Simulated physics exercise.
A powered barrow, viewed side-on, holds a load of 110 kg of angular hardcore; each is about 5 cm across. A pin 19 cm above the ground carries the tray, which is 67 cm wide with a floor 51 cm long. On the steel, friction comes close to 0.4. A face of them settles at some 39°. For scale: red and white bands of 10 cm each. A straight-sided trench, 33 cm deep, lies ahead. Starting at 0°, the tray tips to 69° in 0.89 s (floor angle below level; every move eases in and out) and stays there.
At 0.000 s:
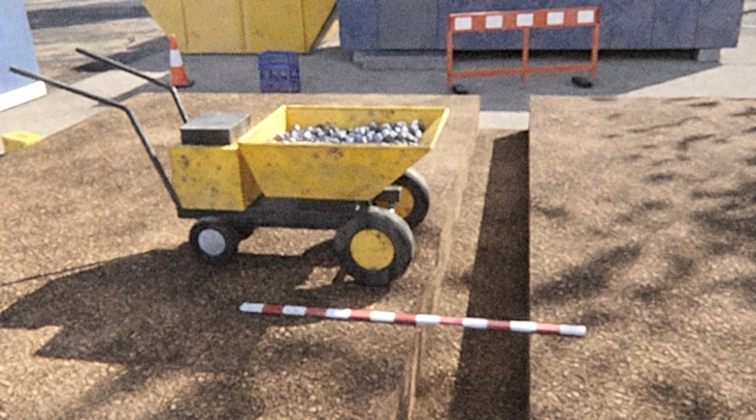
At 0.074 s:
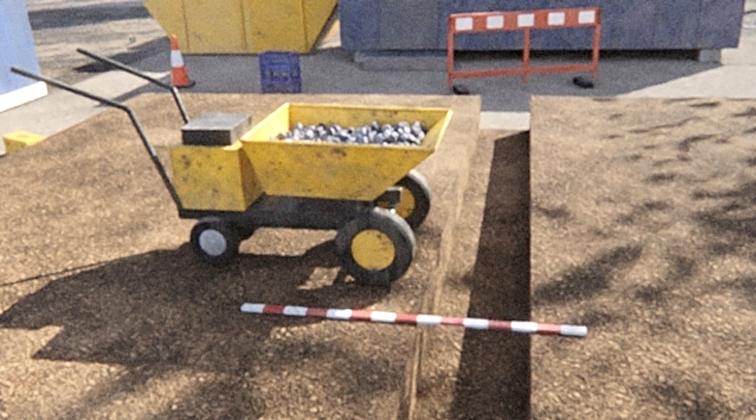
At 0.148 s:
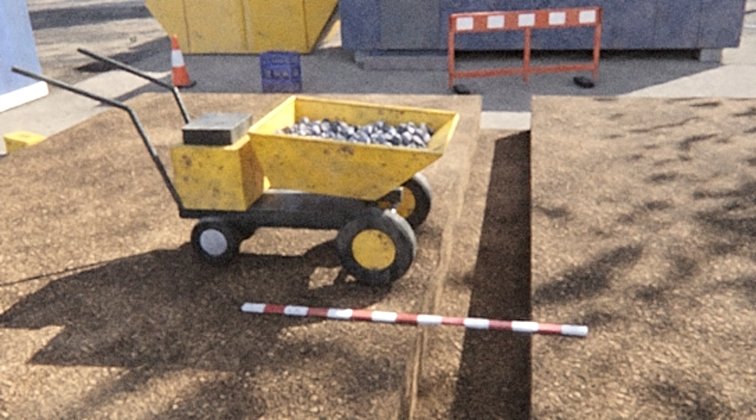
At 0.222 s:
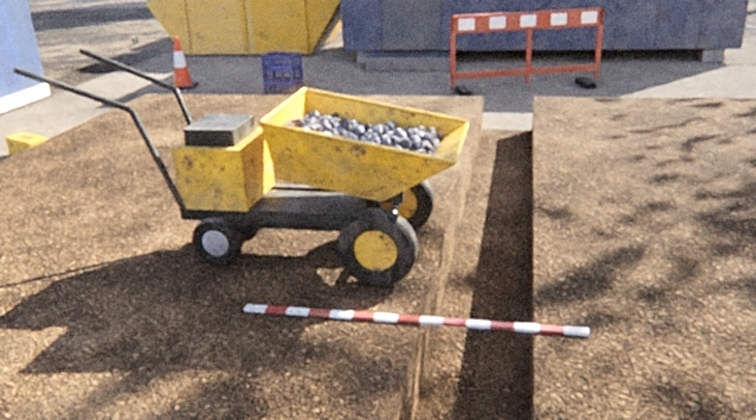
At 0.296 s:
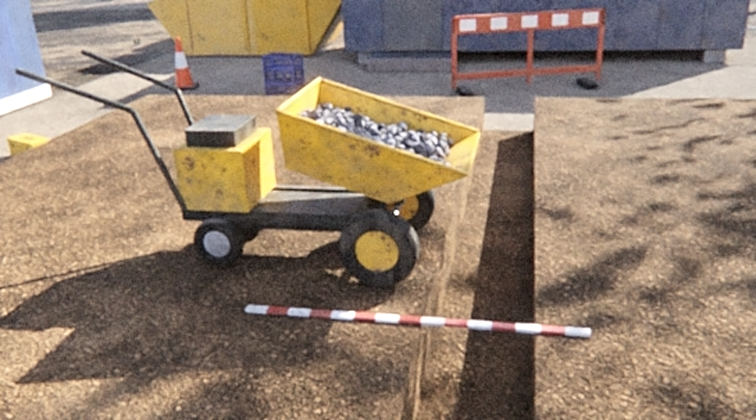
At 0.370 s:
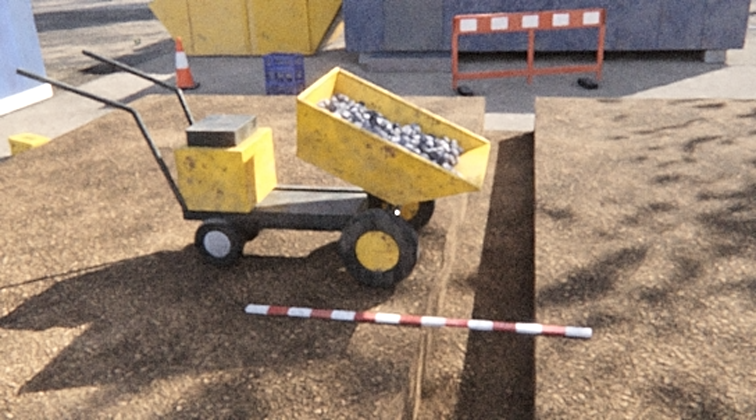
The yellow tray of a powered barrow, loaded with grey stones, sits almost level beside a straight trench, a red and white pole lying on the ground in front. Its left end then lifts, slowly at first, and the tray tilts steadily down to the right, carrying the stones with it.
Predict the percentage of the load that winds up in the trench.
My prediction is about 65 per cent.
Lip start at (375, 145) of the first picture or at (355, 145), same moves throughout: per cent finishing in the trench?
Roughly 100 percent for the first, and 100 percent for the second.
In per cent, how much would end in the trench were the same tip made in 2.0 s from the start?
Something close to 75 per cent.
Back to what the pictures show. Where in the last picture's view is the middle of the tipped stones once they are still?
The tipped stones centre close to (521, 303).
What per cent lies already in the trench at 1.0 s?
Around 20 per cent of it, at that instant.
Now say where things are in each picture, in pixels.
The tray is at 0°, its lip at (431, 148); the top of the load is at (383, 129), in the first picture.
The tray is at 1°, its lip at (435, 150); the top of the load is at (385, 130); the stones move at 0.2 m/s on average, in the second picture.
Lip at (443, 154), floor tilted 5°, highest stones at (336, 128); the stones move at 0.5 m/s on average, in the third picture.
Lip at (455, 163), floor tilted 11°, highest stones at (316, 121); the stones move at 0.7 m/s on average, in the fourth picture.
Lip at (468, 175), floor tilted 18°, highest stones at (320, 111); the stones move at 0.8 m/s on average, in the fifth picture.
Lip at (480, 189), floor tilted 26°, highest stones at (335, 102); the stones move at 0.9 m/s on average, in the sixth picture.
After 0.7 s the floor is at 58°; 100 % in the tray; the foremost stones are at (501, 222).
After 1.0 s the floor is at 69°; 72 % in the tray, 19 % in the trench, 9 % past the trench; the foremost stones are at (567, 270).
After 1.3 s the floor is at 69°; 22 % in the tray, 41 % in the trench, 37 % past the trench; the foremost stones are at (673, 290).
After 3.3 s the floor is at 69°; 0 % in the tray, 65 % in the trench, 35 % past the trench; the foremost stones are at (707, 289).
